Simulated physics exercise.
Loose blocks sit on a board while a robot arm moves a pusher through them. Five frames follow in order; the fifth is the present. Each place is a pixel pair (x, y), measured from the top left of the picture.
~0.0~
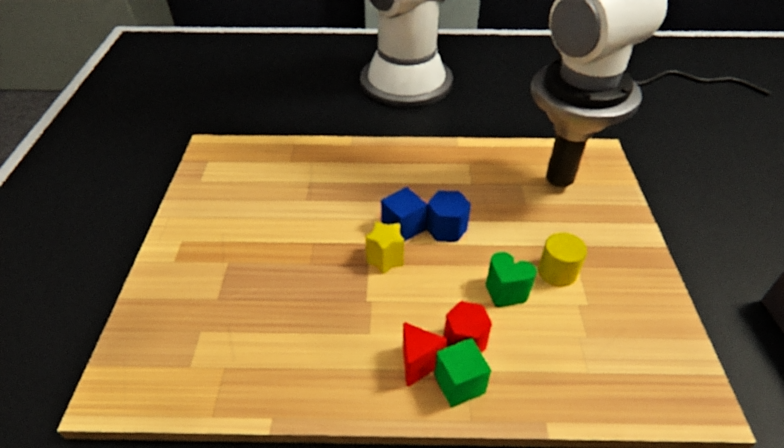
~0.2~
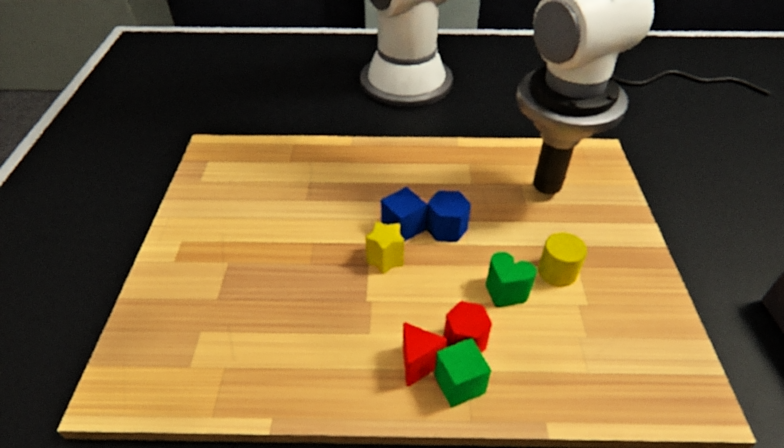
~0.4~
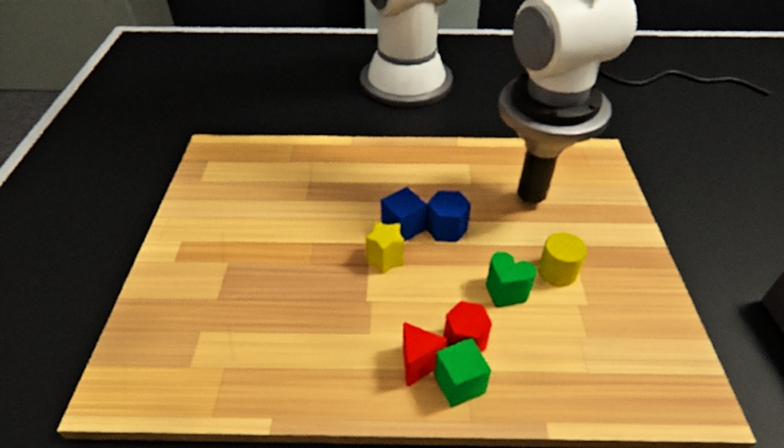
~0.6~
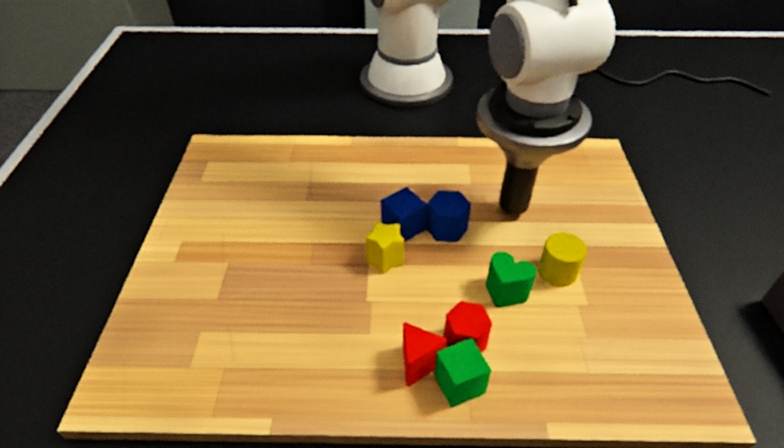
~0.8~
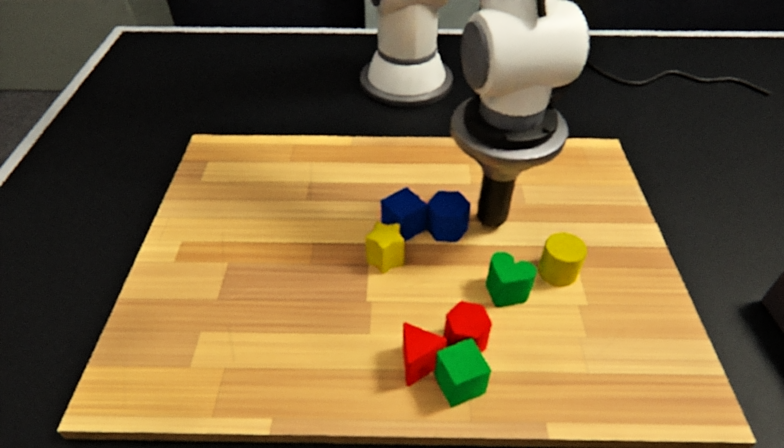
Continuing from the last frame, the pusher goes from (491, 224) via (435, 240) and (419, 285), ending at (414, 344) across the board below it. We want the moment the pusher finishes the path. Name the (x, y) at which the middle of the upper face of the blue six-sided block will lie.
It should be at (393, 212) by then.
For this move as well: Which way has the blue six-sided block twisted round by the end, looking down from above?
Watching from overhead, you'd notice the blue six-sided block rotating clockwise.
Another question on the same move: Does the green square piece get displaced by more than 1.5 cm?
I expect not.
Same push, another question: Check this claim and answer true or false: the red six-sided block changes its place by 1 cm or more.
False.
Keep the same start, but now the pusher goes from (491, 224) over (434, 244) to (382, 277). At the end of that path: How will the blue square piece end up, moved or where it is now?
In the end it has been moved.
On the path given first. One third of the way, pusher at (435, 233); blue square piece at (365, 200), turned 45° clockwise; blue six-sided block at (401, 209), turned 35° clockwise.
Two thirds of the way, pusher at (419, 280); yellow star at (375, 239), turned 25° anticlockwise; blue square piece at (361, 199), turned 55° clockwise; blue six-sided block at (393, 212), turned 45° clockwise.
At the end, pusher at (415, 338); yellow star at (375, 239), turned 25° anticlockwise; blue square piece at (361, 199), turned 55° clockwise; red three-sided block at (420, 350), turned 25° anticlockwise; blue six-sided block at (393, 212), turned 45° clockwise; green square piece in place; red six-sided block in place.
